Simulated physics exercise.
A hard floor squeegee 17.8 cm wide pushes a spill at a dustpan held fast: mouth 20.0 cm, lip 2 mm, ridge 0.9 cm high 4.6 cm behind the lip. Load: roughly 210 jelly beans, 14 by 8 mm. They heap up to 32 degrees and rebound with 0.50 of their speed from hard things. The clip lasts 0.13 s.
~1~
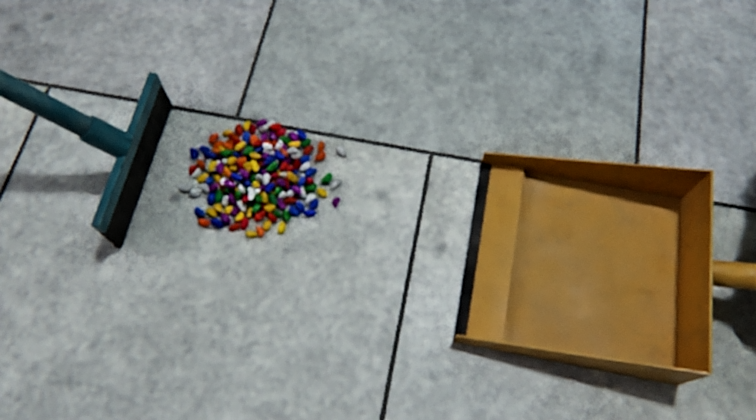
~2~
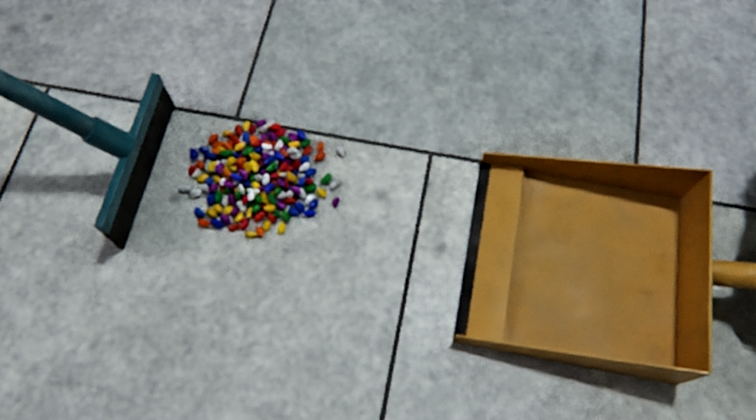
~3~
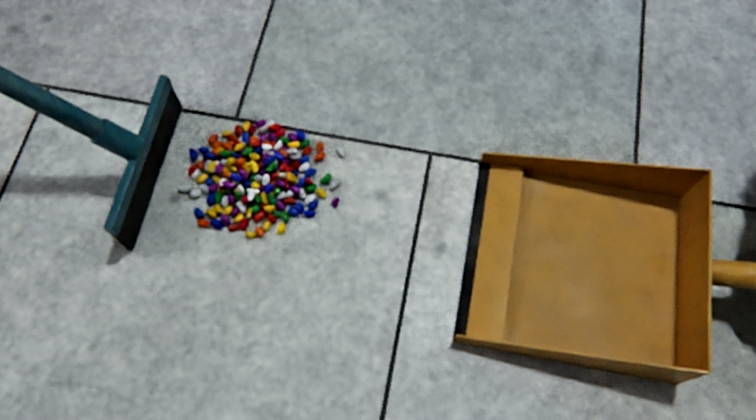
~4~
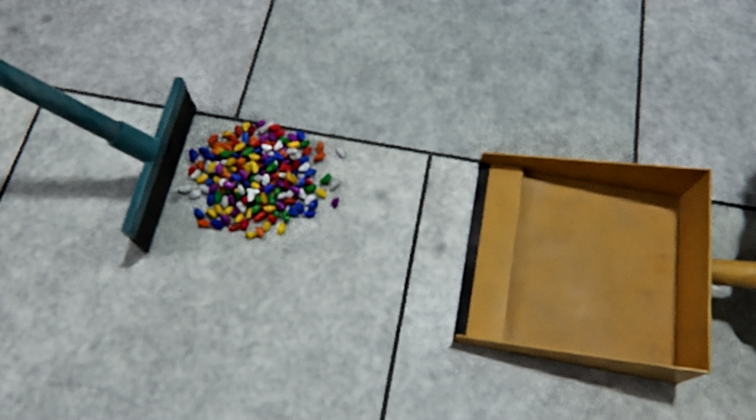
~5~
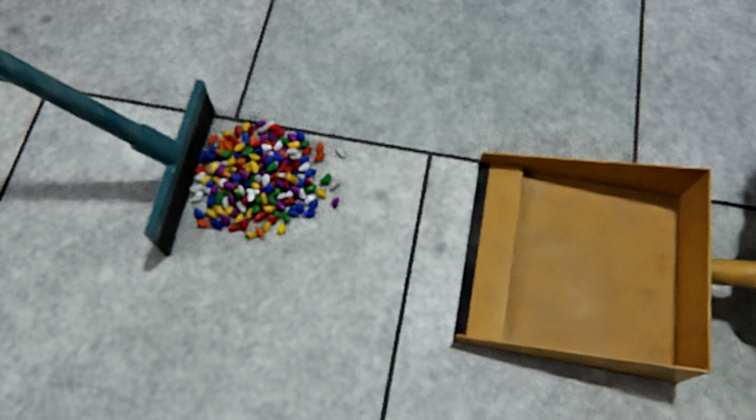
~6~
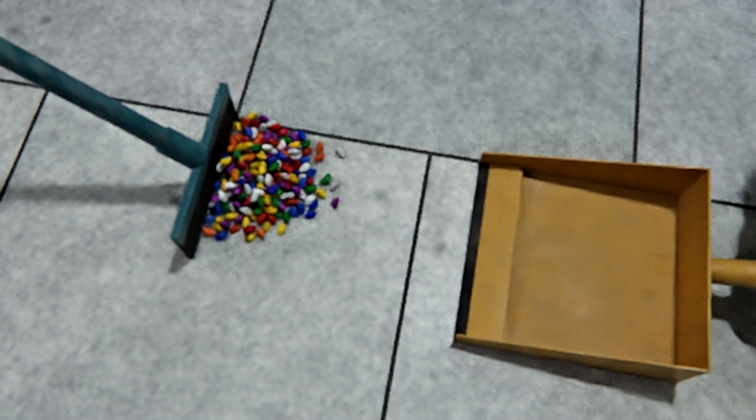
A teal floor squeegee slides slowly to the right across grey tiles, meeting a pile of multicoloured jelly beans and pressing its left side inward, while a tan dustpan stays still on the right.
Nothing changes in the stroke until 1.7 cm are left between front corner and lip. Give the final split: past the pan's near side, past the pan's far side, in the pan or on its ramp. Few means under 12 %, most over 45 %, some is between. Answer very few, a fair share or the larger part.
Near side: Very few, far side: A fair share, pan: The larger part.
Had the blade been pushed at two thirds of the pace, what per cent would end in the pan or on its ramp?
Then about 55 per cent.
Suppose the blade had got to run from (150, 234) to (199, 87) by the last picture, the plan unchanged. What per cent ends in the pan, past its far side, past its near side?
Pan 50, far 20, near 0.
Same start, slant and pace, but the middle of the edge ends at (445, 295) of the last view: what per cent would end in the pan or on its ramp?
Some 50 per cent.
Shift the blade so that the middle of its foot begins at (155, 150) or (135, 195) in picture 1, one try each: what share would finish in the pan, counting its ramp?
About 55 and 55 per cent.
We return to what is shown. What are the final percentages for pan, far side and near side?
Near side 5, far side 25, pan 60.
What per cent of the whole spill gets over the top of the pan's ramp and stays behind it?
Some 30 per cent.
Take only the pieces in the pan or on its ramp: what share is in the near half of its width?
Roughly 30 per cent.
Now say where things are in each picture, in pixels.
In the first frame, blade from (101, 227) to (155, 82), moved 0.0 cm, 0 of the pieces shifted so far; middle of the pieces at (254, 177); pan at (592, 270).
In the second frame, blade from (104, 228) to (158, 82), moved 0.3 cm, 0 of the pieces shifted so far; middle of the pieces at (253, 177).
In the third frame, blade from (113, 230) to (166, 84), moved 1.3 cm, 0 of the pieces shifted so far; middle of the pieces at (253, 178).
In the fourth frame, blade from (130, 232) to (181, 86), moved 2.9 cm, 0 of the pieces shifted so far; middle of the pieces at (253, 178).
In the fifth frame, blade from (152, 235) to (201, 89), moved 5.2 cm, 13 of the pieces shifted so far; middle of the pieces at (253, 178).
In the sixth frame, blade from (178, 239) to (225, 92), moved 7.7 cm, 133 of the pieces shifted so far; middle of the pieces at (258, 178); pan at (591, 269).
Then, 0.14 s after the last picture, middle of the blade 14 cm from the lip; 0 % over the lip, far side 15 %, near side 0 %.
Then, 0.23 s after the last picture, middle of the blade 5 cm from the lip; 5 % over the lip, far side 20 %, near side 0 %.
Then, 0.46 s after the last picture, middle of the blade 2 cm from the lip; 60 % over the lip, far side 25 %, near side 5 %.
In the end, near side 5 %, far side 25 %, pan 60 %, in front of the lip or behind the blade 15 %.
